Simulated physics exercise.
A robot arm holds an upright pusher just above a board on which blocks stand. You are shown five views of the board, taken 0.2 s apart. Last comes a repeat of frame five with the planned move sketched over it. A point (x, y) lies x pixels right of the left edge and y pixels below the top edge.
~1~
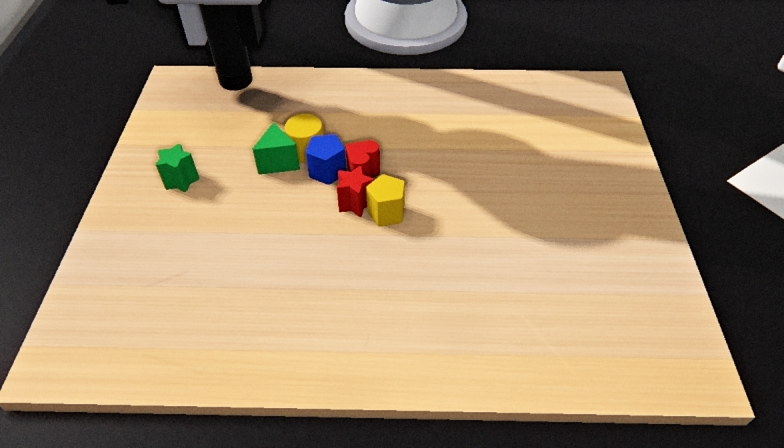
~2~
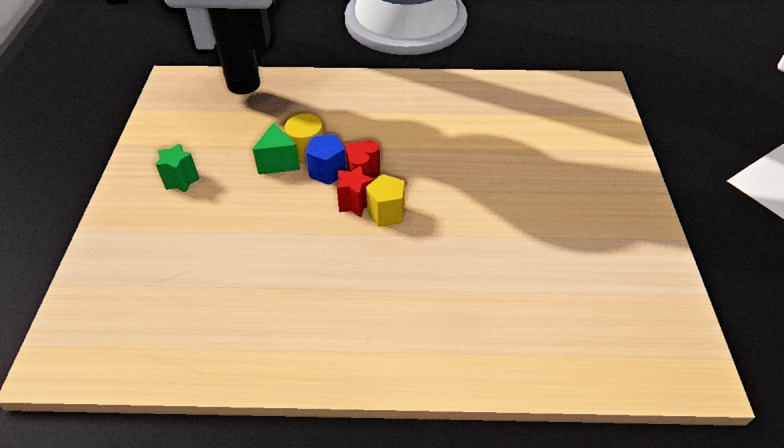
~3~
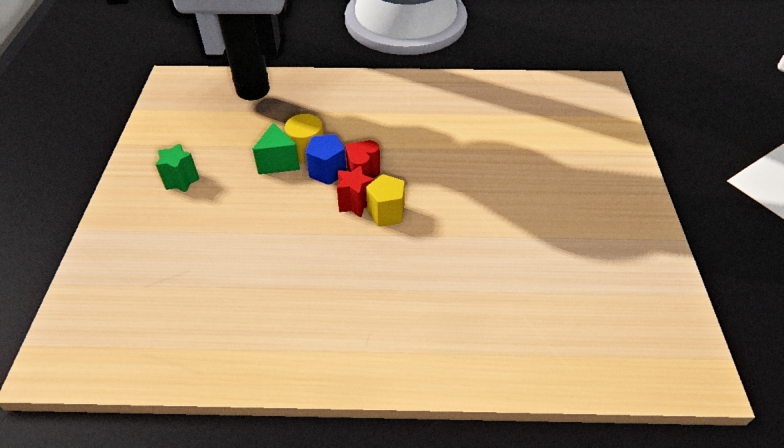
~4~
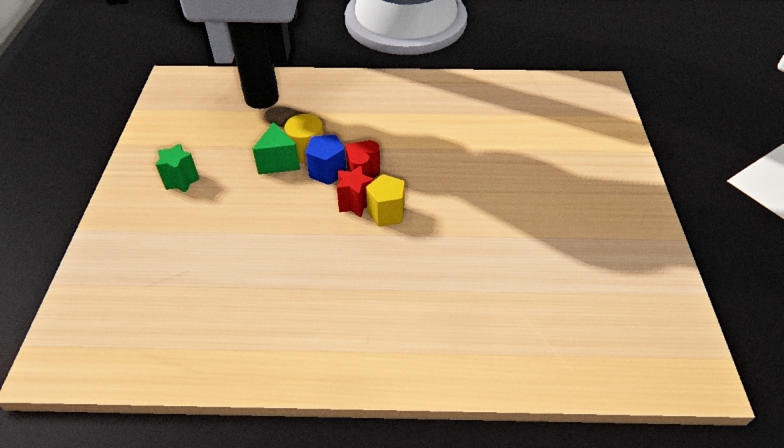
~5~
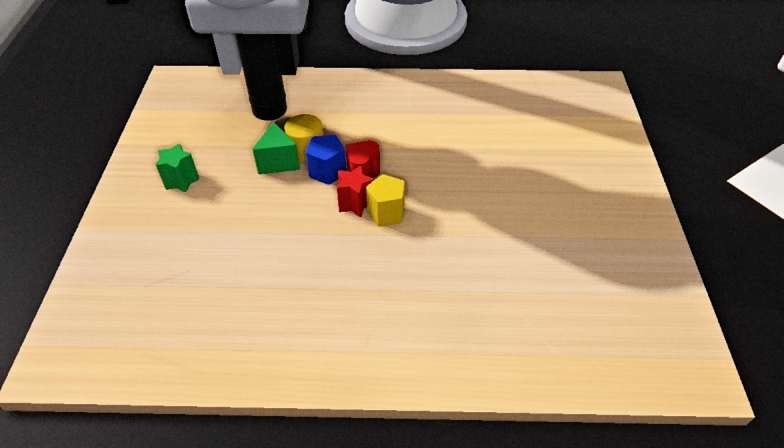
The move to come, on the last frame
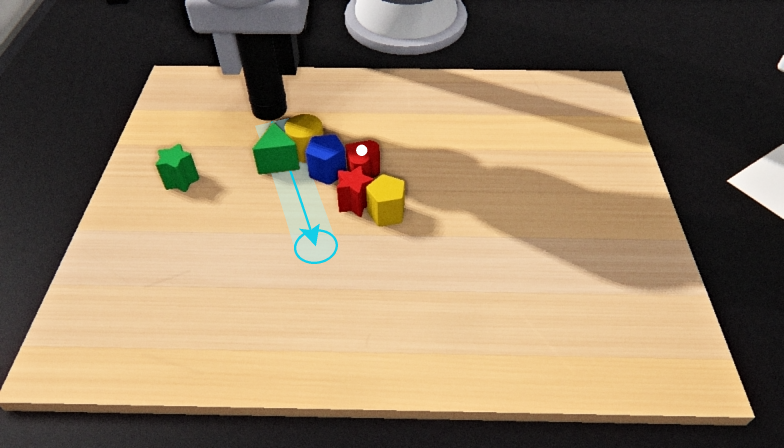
A robot arm's black pusher moved slowly right and toward the viewer across the back of a wooden board, coming close to the green triangle and yellow round block, while all the colored blocks stayed still.
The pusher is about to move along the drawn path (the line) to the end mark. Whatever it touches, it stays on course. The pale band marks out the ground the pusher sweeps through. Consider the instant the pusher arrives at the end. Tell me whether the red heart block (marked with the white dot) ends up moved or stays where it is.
At the end of the path, the red heart block has moved off its old spot.
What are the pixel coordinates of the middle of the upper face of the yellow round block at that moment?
At roughly (324, 137).
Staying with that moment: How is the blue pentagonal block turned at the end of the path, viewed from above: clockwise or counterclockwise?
The turn is clockwise.
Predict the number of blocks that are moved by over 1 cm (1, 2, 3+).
The answer will be at least three.
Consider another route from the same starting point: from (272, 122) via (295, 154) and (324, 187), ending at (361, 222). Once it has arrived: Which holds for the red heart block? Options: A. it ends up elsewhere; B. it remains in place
Choice A: It ends up elsewhere.
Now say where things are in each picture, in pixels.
Pusher tip (236, 82); block tops, green triangle (274, 138); yellow round block (303, 125); blue pentagonal block (325, 146); red heart block (362, 150), in the first picture.
Pusher (244, 86); blocks unchanged, in the second picture.
Pusher (253, 91); blocks unchanged, in the third picture.
Pusher (262, 99); blocks unchanged, in the fourth picture.
Pusher (270, 111); green triangle (274, 138); yellow round block (303, 125); blue pentagonal block (325, 146); red heart block (362, 150), in the fifth picture.
Path on the board, from (272, 122) to (316, 246); the dot is on the red heart block.
On the path given first. One third of the way, pusher (284, 147); green triangle (274, 163), turned 20° clockwise; yellow round block (319, 136); blue pentagonal block (341, 154), turned 35° clockwise; red heart block (374, 153), turned 15° clockwise.
Two thirds of the way, pusher (299, 189); green triangle (268, 192), turned 120° clockwise; yellow round block (324, 137); blue pentagonal block (347, 155), turned 45° clockwise; red heart block (382, 156).
At the end, pusher (314, 235); green triangle (265, 197), turned 135° clockwise; yellow round block (324, 137); blue pentagonal block (347, 155), turned 45° clockwise; red heart block (382, 156).
